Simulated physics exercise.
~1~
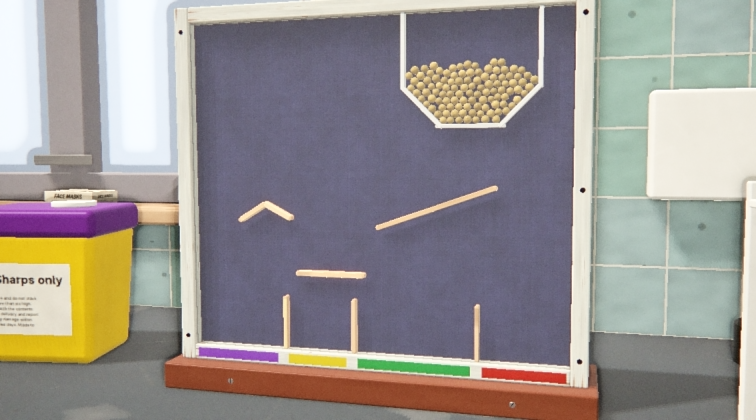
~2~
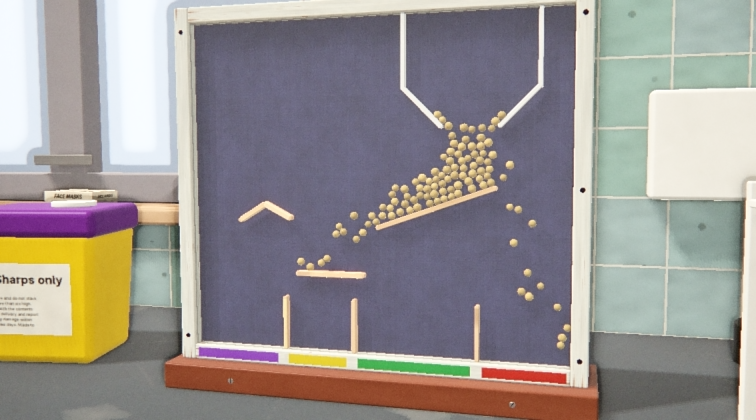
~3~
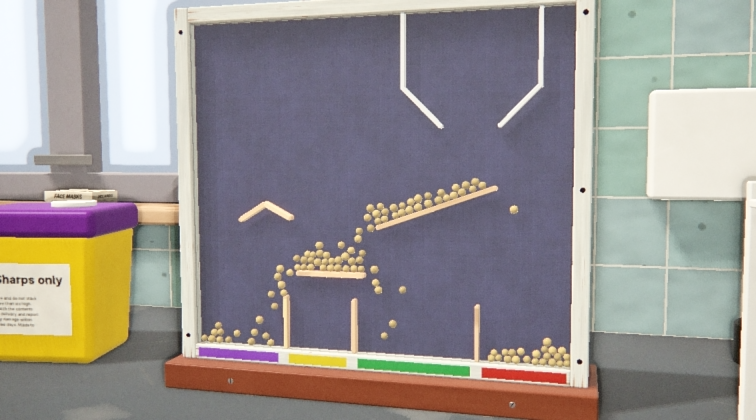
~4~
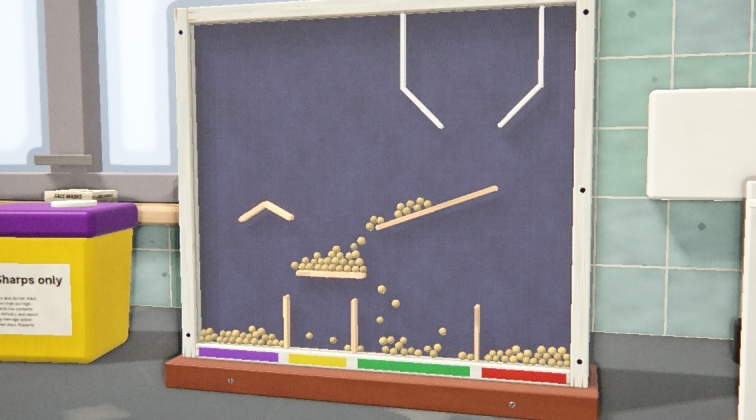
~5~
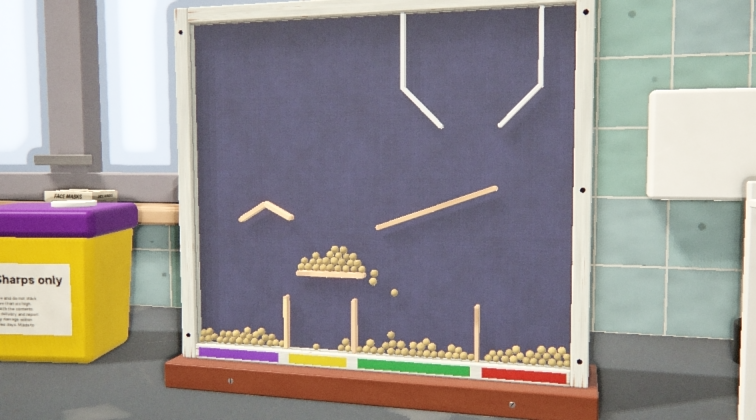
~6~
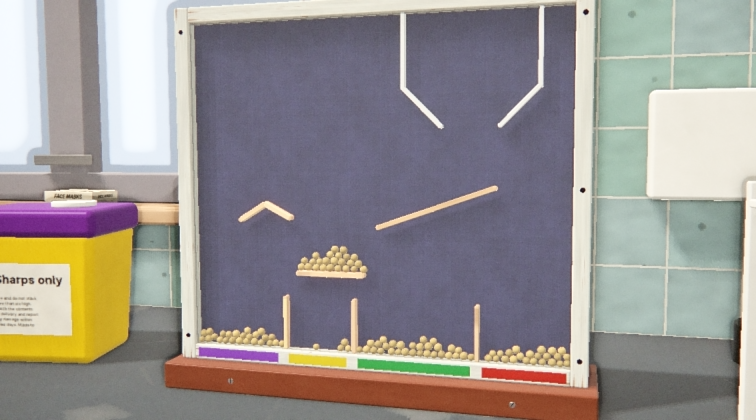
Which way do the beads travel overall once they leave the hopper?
The beads move down, falling past and over the ledges toward the bins at the bottom.
